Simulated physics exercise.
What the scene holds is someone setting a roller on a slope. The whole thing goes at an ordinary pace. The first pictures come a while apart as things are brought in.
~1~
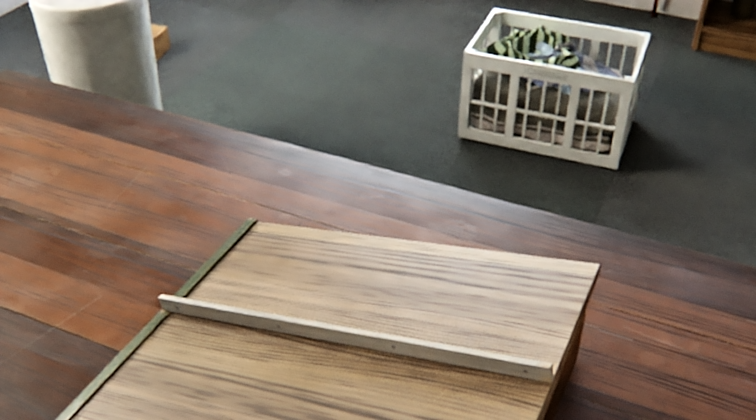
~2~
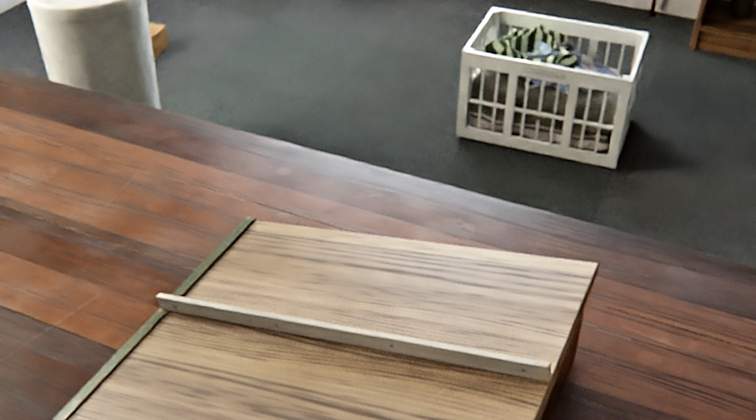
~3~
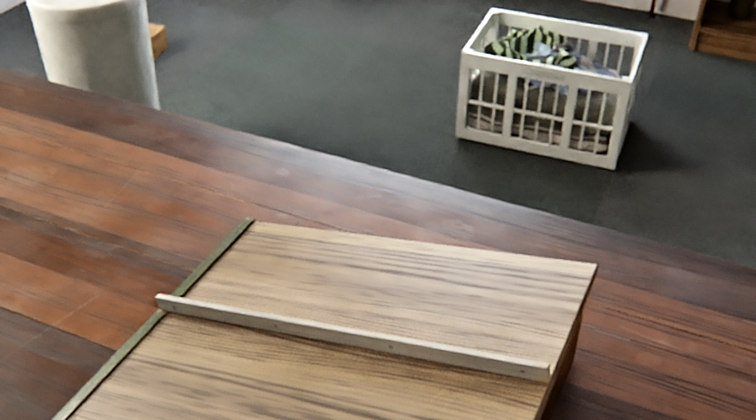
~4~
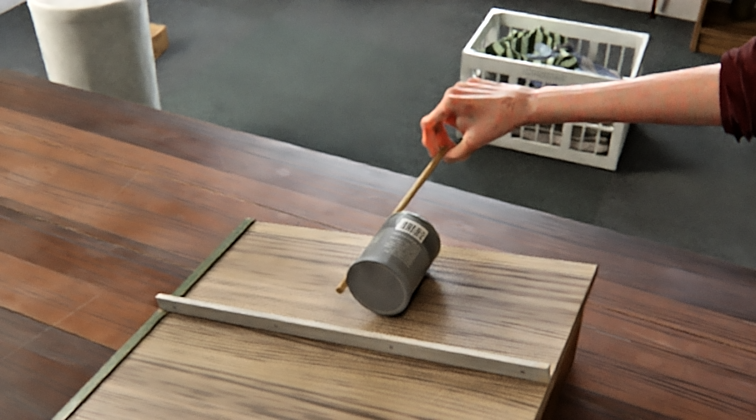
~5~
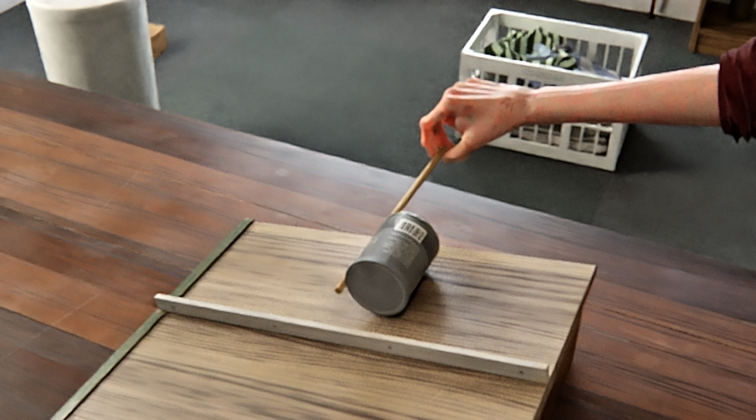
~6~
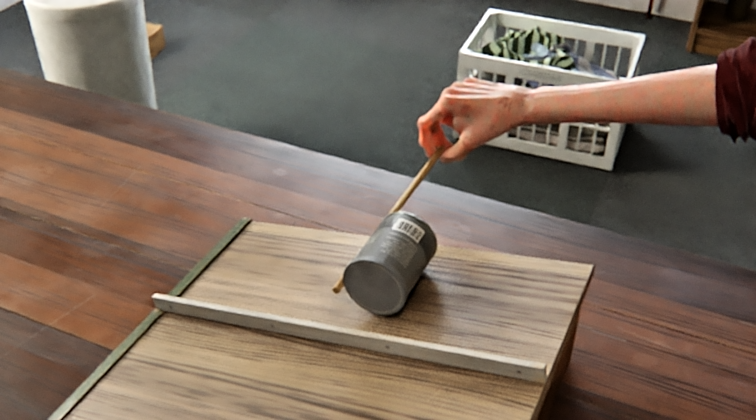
A hand and forearm in a dark sleeve appear from the right with a grey tin, which lies on its side on a sloping wood-grain board, held back by a thin stick. The view looks down on a reddish-brown plank surface, with a pale strip crossing the board, a white cylinder at upper left and a white crate at upper right. Afterwards hand, stick and tin stay almost still, while the camera barely shifts.
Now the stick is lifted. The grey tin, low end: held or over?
Over.
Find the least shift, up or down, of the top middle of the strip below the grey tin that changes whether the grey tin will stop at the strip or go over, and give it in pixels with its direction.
12 pixels up.
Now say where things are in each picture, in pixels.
In the first picture, board (337, 338).
In the second picture, board (335, 337).
In the third picture, board (334, 338).
In the fourth picture, held back by the stick; grey tin (395, 263); board (334, 338).
In the fifth picture, held back by the stick; grey tin (394, 263); board (333, 338).
In the sixth picture, held back by the stick; grey tin (392, 263); board (331, 338).
Then, 0.62 s past the last view, grey tin rolling on the board near (253, 243).
Then, 1.12 s past the last view, grey tin off the board near (49, 197).
Finally, the grey tin runs past the strip.
